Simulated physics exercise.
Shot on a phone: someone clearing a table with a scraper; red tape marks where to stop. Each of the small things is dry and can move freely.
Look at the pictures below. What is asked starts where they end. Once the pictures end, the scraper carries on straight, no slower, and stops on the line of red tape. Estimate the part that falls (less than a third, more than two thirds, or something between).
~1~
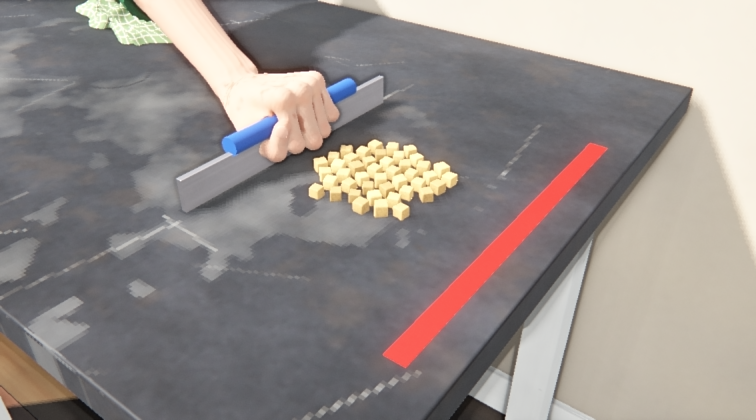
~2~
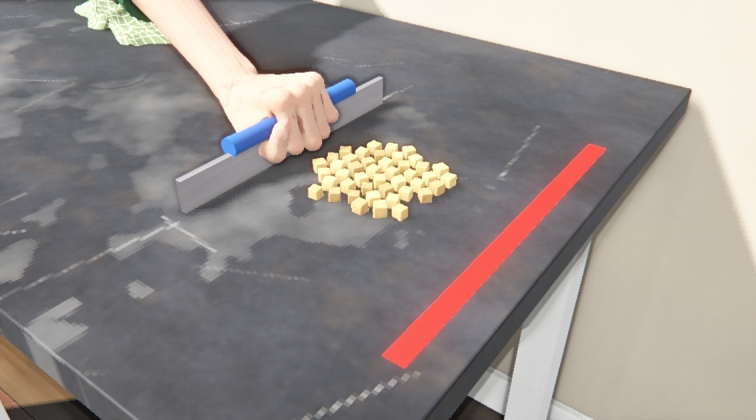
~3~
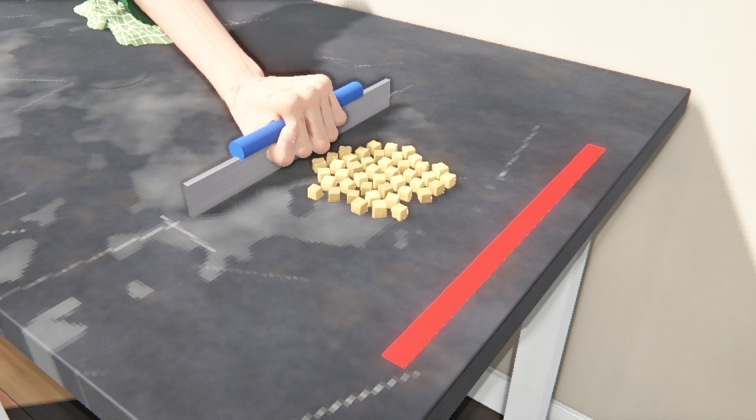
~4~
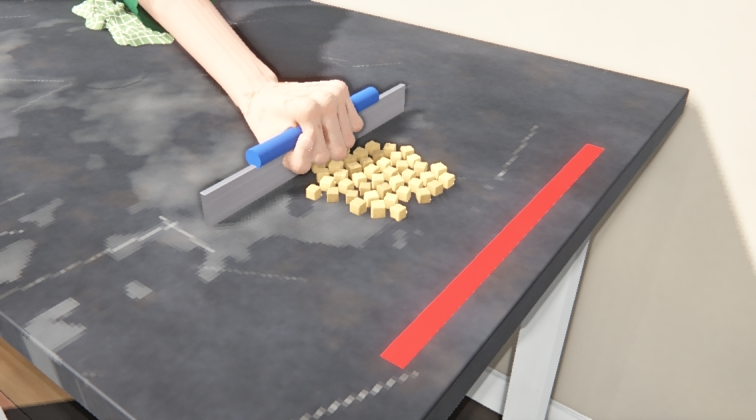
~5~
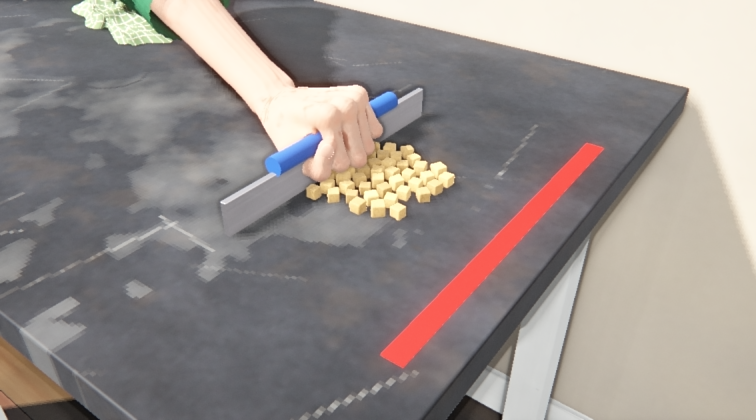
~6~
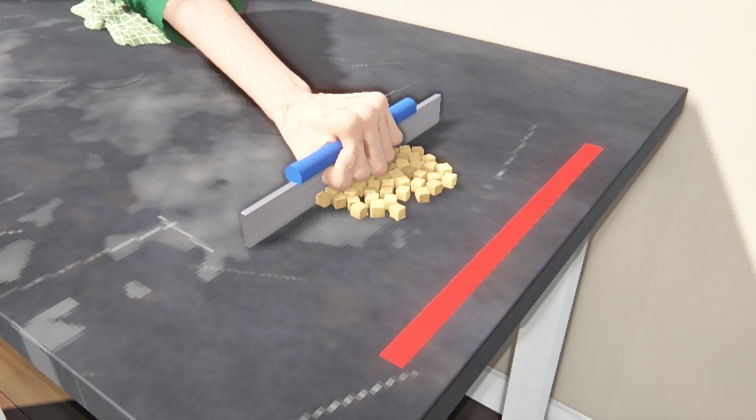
Looks like the floor receives one third up to two.
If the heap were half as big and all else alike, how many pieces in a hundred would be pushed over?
Roughly 30 per cent.
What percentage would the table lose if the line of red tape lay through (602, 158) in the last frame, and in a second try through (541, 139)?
You'd get 70 % the first time and 0 % the second.
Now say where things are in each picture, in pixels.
Scraper at (200, 184), at rest; red tape at (592, 153), about two fingers from the edge; edge at (561, 252); the heap at (375, 171), small wooden cubes, in the first picture.
Scraper at (199, 185), at rest, in the second picture.
Scraper at (207, 189); the heap at (374, 172), in the third picture.
Scraper at (223, 198), in the fourth picture.
Scraper at (243, 207); the heap at (378, 173), about a quarter pushed along, in the fifth picture.
Scraper at (263, 217); red tape at (588, 154); edge at (557, 252); the heap at (382, 179), about two thirds pushed along, in the sixth picture.
Soon after the last picture, scraper still moving, near (441, 174); heap all on the table, its front near (496, 221).
A little later, scraper stopped at the red tape; heap about a quarter over the edge.
Later still, scraper stopped at the red tape; heap about half over the edge.
At rest, scraper stopped at the red tape; heap about half over the edge.
